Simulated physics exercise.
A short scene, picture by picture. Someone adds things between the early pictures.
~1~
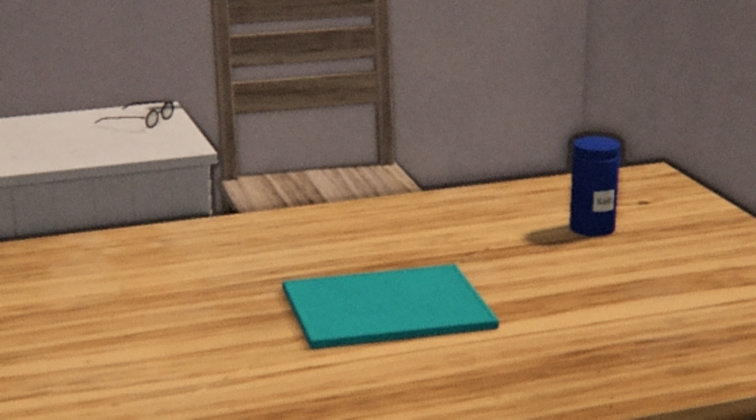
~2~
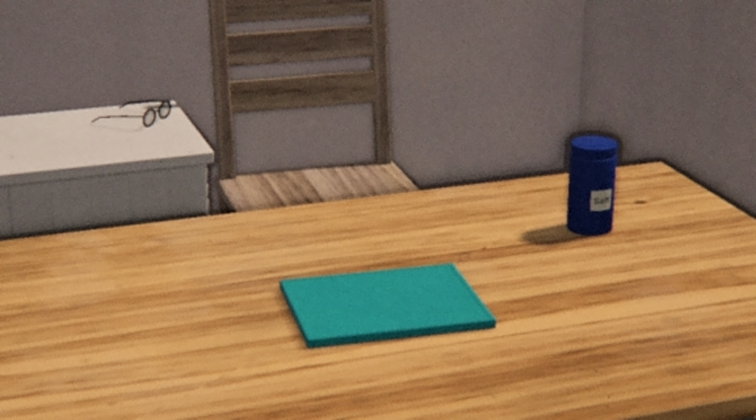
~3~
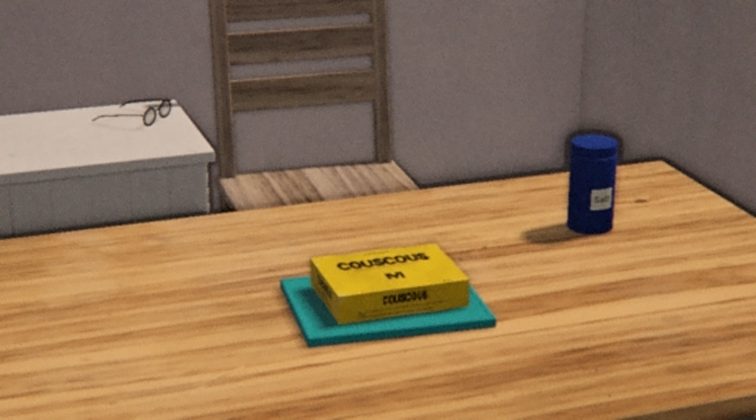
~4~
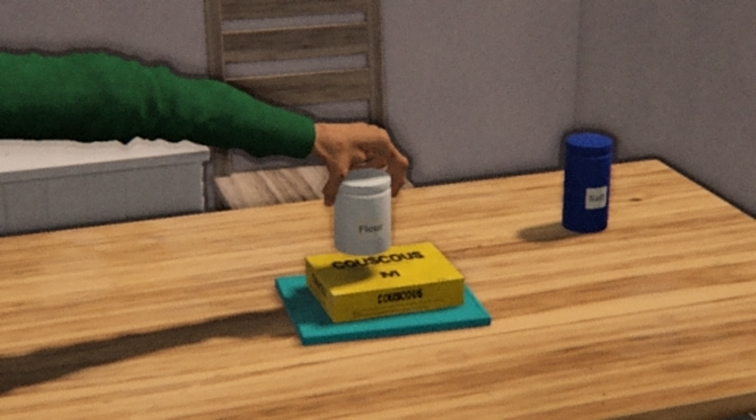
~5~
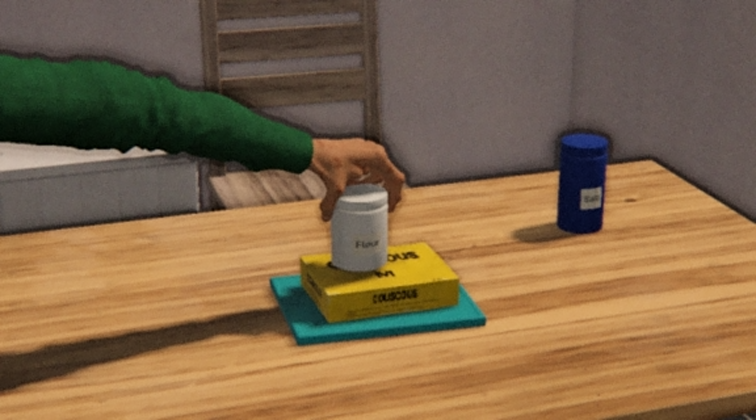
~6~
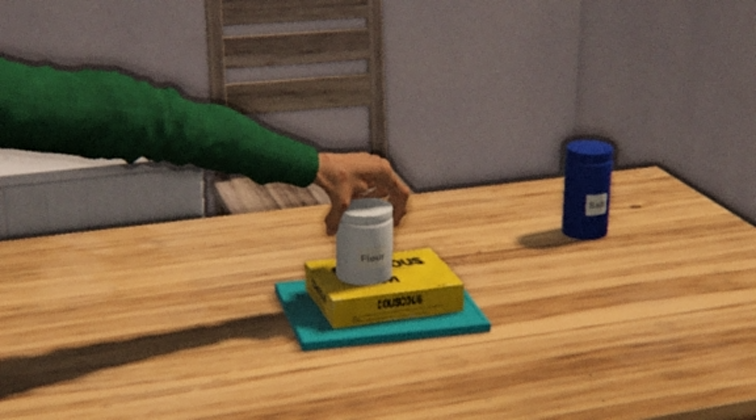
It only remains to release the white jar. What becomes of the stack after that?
The stack stays standing.
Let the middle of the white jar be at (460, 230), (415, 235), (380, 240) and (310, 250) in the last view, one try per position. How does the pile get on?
Well, on the first go it tumbles down, on the second it stays steady, on the third it stays steady, and on the fourth it tumbles down.
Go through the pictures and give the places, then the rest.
In the first frame, the last thing is not in view yet.
In the second frame, the last thing is not in view yet; turquoise tray (385, 304).
In the third frame, the last thing is not in view yet; blue jar (592, 185).
The fourth frame shows coming down; white jar (362, 212); yellow packet (384, 281).
The fifth frame shows coming down; white jar (359, 227); turquoise tray (375, 301).
The sixth frame shows in place under the hand; white jar (364, 241); blue jar (587, 190).
Then, 0.30 s later than the last frame, all is still.
Then, 0.70 s later than the last frame, white jar resting near (364, 241).
When it is over, all 4 as before. End places, in pixels of the last picture, white jar near (364, 241). The pile holds.
